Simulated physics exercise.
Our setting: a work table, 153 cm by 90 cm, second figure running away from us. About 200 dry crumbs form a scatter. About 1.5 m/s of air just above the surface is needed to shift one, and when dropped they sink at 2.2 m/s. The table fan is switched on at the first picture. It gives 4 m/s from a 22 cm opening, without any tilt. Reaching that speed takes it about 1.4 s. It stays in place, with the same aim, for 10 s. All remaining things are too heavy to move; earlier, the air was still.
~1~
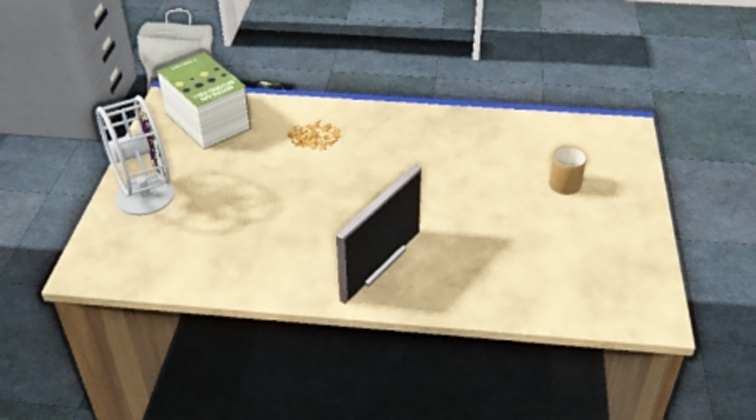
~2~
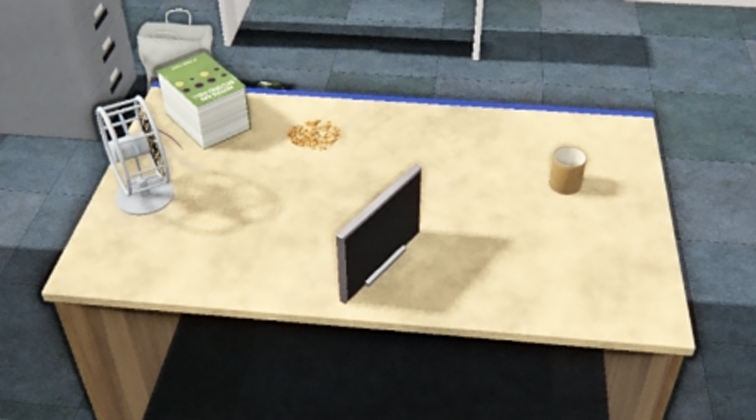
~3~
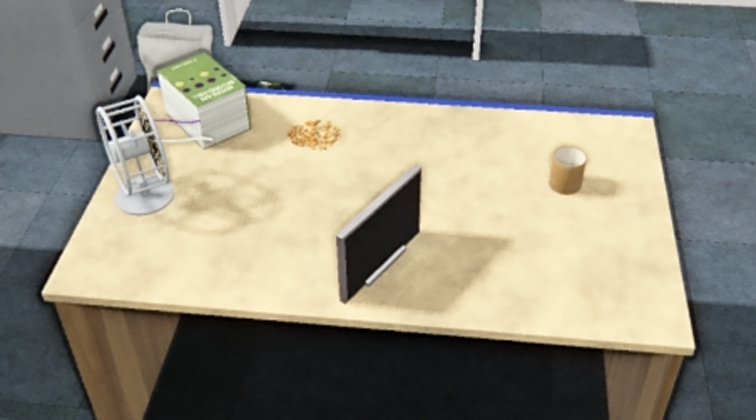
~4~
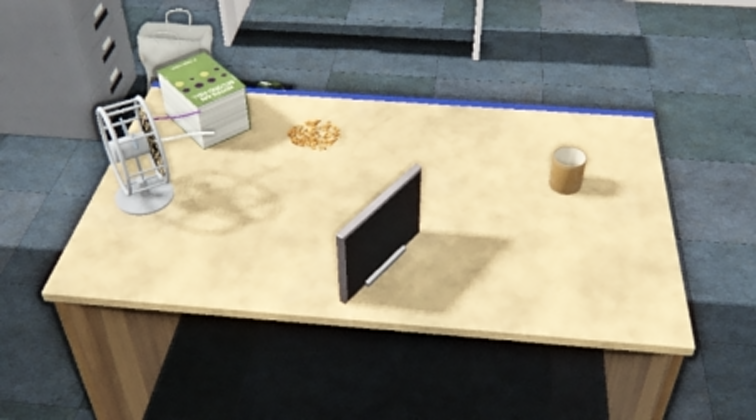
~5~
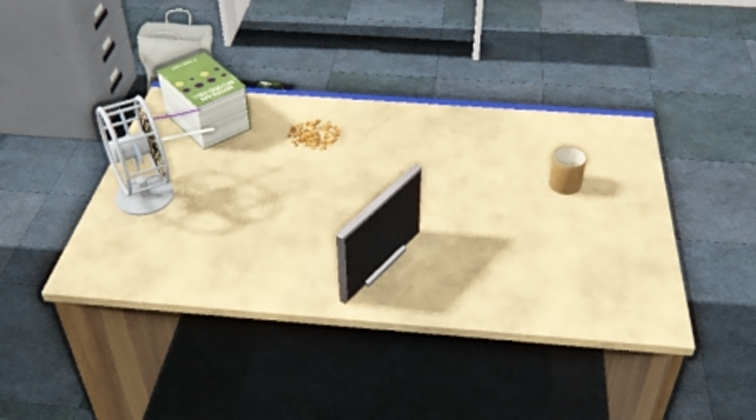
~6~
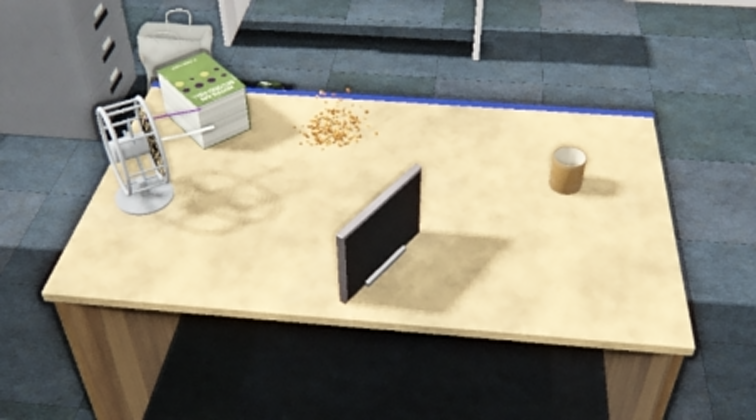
On a pale-topped work table, a small fan at the left turns beside a green-covered book while a patch of orange crumbs lies still; then the crumbs scatter outward, some toward the blue back edge, as the laptop and cup stay put.
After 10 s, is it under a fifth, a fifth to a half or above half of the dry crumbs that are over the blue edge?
The share left there is past one half.
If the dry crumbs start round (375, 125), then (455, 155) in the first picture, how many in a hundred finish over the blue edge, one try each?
100 and 0 in a hundred, respectively.
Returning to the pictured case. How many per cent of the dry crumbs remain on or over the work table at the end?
Around 0 per cent.
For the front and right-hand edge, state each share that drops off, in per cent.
Roughly 0 % front, roughly 0 % right-hand.
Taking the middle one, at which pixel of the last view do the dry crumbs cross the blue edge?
(430, 100).
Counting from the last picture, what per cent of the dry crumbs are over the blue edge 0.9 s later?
I'd put it at some 100 %.
Then, 0.9 s after the last picture, 98 % are over the blue edge; 98 % have settled or left.
Then, 2.1 s after the last picture, 100 % are over the blue edge; 100 % have settled or left.
Then, 4.4 s after the last picture, 100 % are over the blue edge; 100 % have settled or left.
Then, 8.9 s after the last picture, at the end, 100 % are over the blue edge.
